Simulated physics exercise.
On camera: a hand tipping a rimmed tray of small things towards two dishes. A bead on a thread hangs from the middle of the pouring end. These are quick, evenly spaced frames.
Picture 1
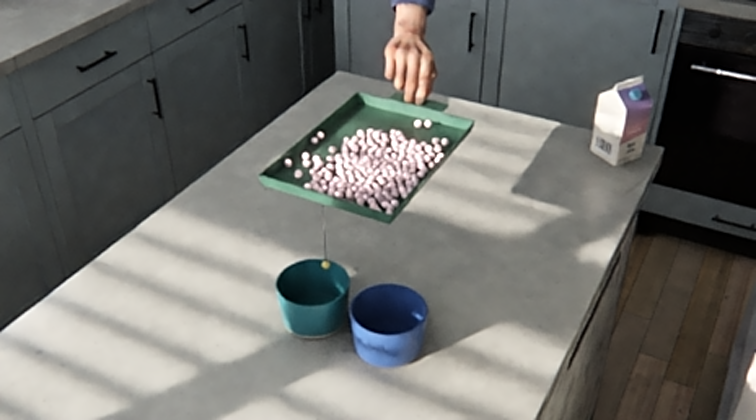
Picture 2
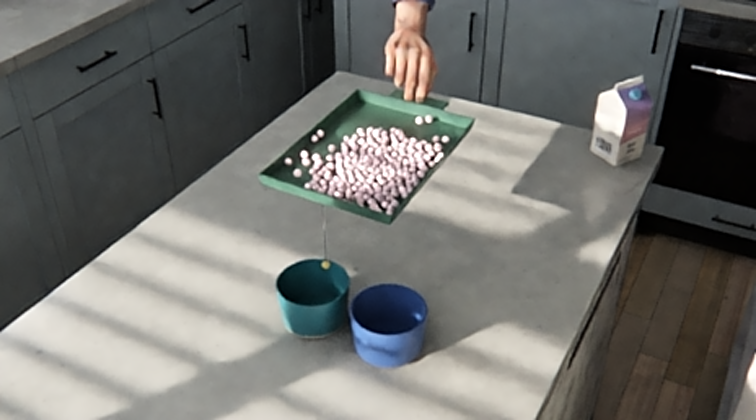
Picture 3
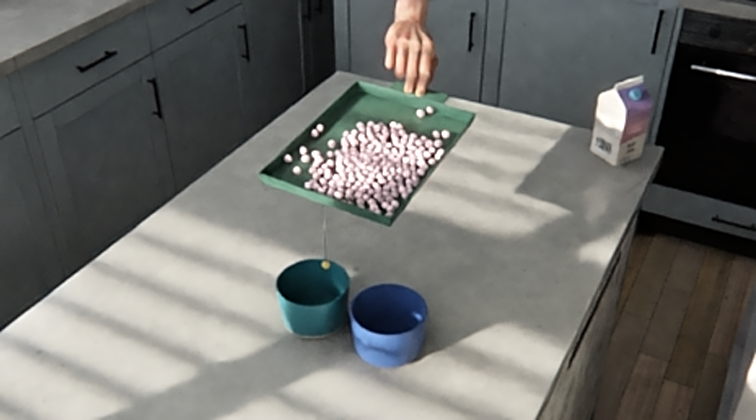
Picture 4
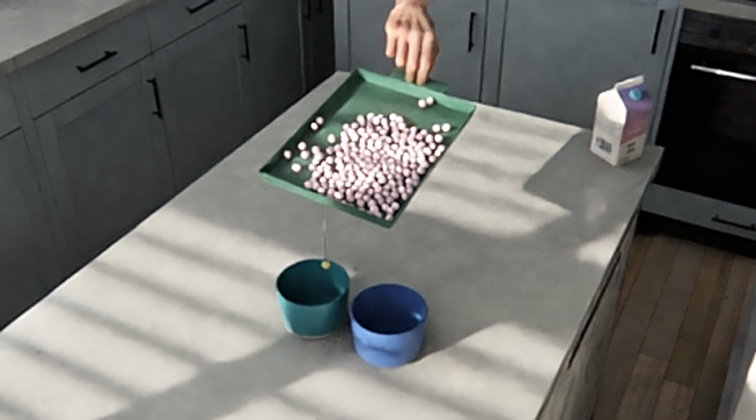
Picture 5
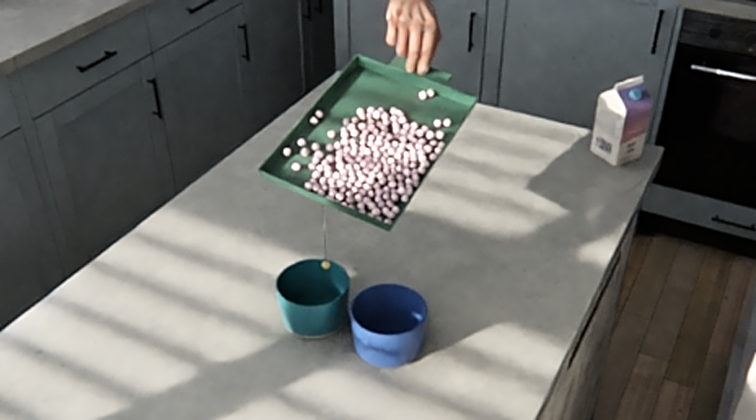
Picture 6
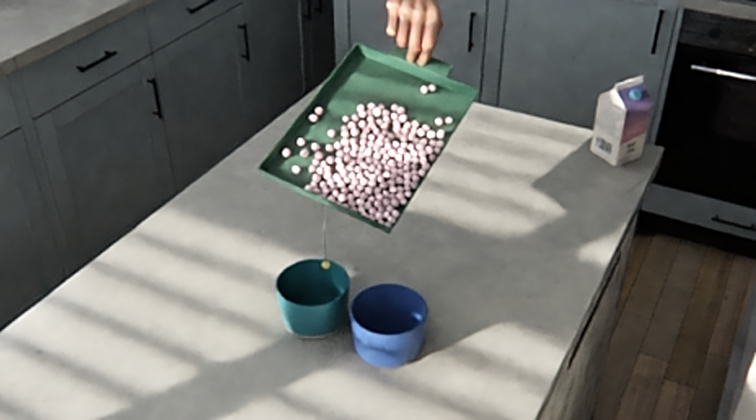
A hand holds a green rimmed tray of small pale pink balls above a grey counter, near a teal bowl and a blue bowl. It gradually raises the far end, steepening the tray, while the near edge dips slightly at its right corner and the balls shift a little.
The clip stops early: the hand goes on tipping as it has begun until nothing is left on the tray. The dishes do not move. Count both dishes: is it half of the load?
Caught overall: Over half.
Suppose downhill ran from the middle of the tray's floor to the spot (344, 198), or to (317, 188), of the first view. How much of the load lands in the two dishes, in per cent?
Near 70 % and 30 %.
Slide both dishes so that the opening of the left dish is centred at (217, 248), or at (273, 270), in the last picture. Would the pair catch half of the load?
First less than half, then under half.
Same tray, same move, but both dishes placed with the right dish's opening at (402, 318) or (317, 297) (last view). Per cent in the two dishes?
In turn 70 and 10 in a hundred.
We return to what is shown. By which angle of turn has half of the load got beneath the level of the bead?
Around 85° of tilt.
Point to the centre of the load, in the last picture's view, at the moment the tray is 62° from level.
Close to (376, 199).
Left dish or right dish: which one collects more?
It is the dish on the right.
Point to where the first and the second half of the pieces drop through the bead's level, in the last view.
The first part at (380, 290); the rest at (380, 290).
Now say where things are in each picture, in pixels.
The first frame shows corners of the pouring end at (262, 174) and (390, 213), level; middle of the load at (375, 168), sugar pearls; left dish at (294, 318); right dish at (371, 347); bead on its thread at (326, 265).
The second frame shows corners of the pouring end at (262, 174) and (390, 214), level; middle of the load at (375, 167).
The third frame shows corners of the pouring end at (262, 172) and (390, 216), tipped barely, lowest at the right corner; middle of the load at (376, 165).
The fourth frame shows corners of the pouring end at (262, 170) and (390, 219), tipped a little, lowest at the right corner; middle of the load at (376, 162).
The fifth frame shows corners of the pouring end at (262, 169) and (390, 223), tipped a little, lowest at the right corner; middle of the load at (376, 161).
The sixth frame shows corners of the pouring end at (261, 167) and (390, 226), tipped clearly, lowest at the right corner; middle of the load at (377, 163), nearly all on the move; left dish at (294, 318); right dish at (371, 347).
Soon after the last picture, tray tipped steeply; most on the tray; a stray few in the right dish; a small part in the air.
A little later, tray tipped right over; a small part on the tray; most in the right dish; a small part in the left dish; a small part outside both; a small part in the air.
Later still, tray tipped past a quarter turn; most in the right dish; a small part in the left dish; a small part outside both.
By the end, tray tipped past a quarter turn; most in the right dish; a small part in the left dish; a small part outside both.
